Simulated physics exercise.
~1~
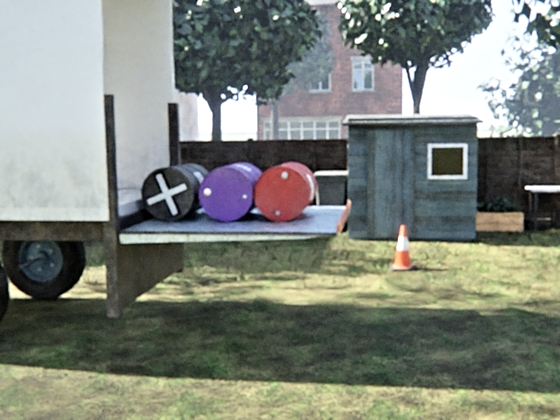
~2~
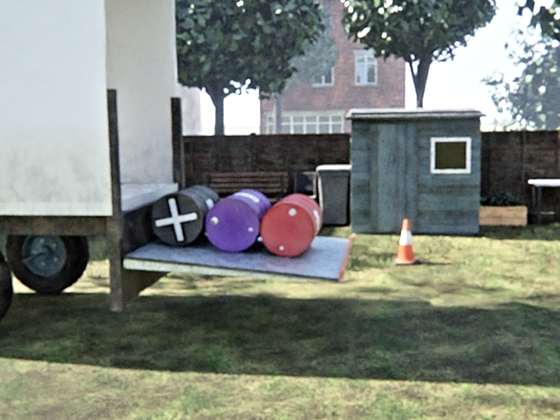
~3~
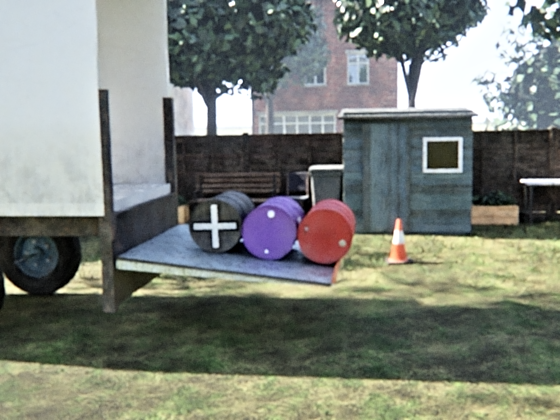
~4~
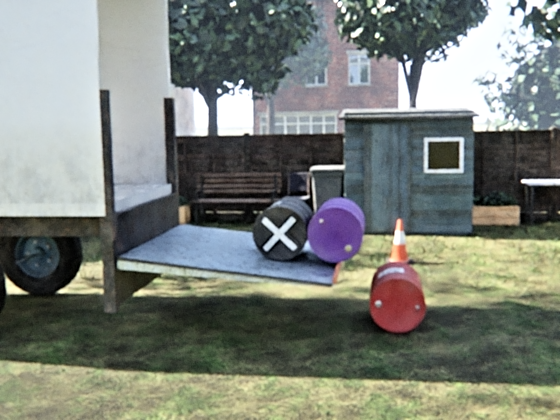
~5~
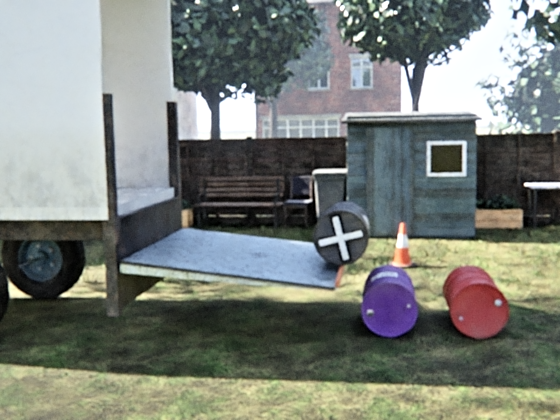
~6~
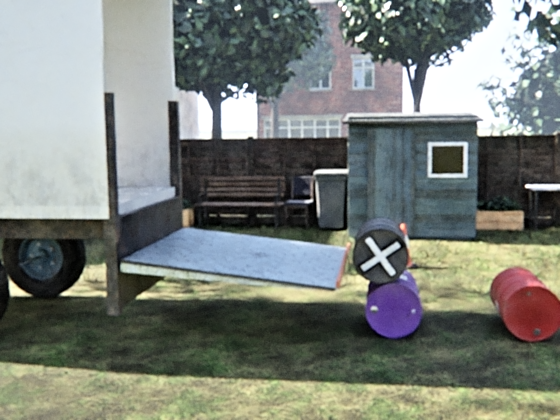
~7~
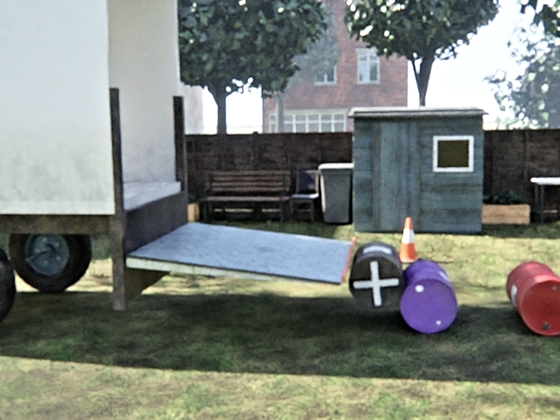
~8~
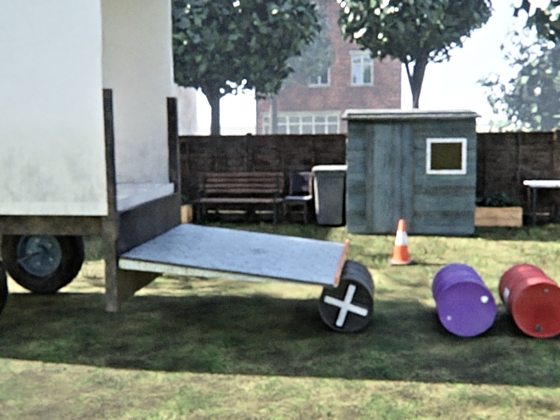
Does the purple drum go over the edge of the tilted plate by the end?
Yes, the purple drum follows the red one over the edge and ends up on the grass, between the red drum and the one with the white cross.
We see a lift plate behind a parked van body tilt downward, and three drums roll right along it. The red one drops off first, then the purple, then the dark one with a white cross, which ends on the grass by the plate's edge, left of the others.
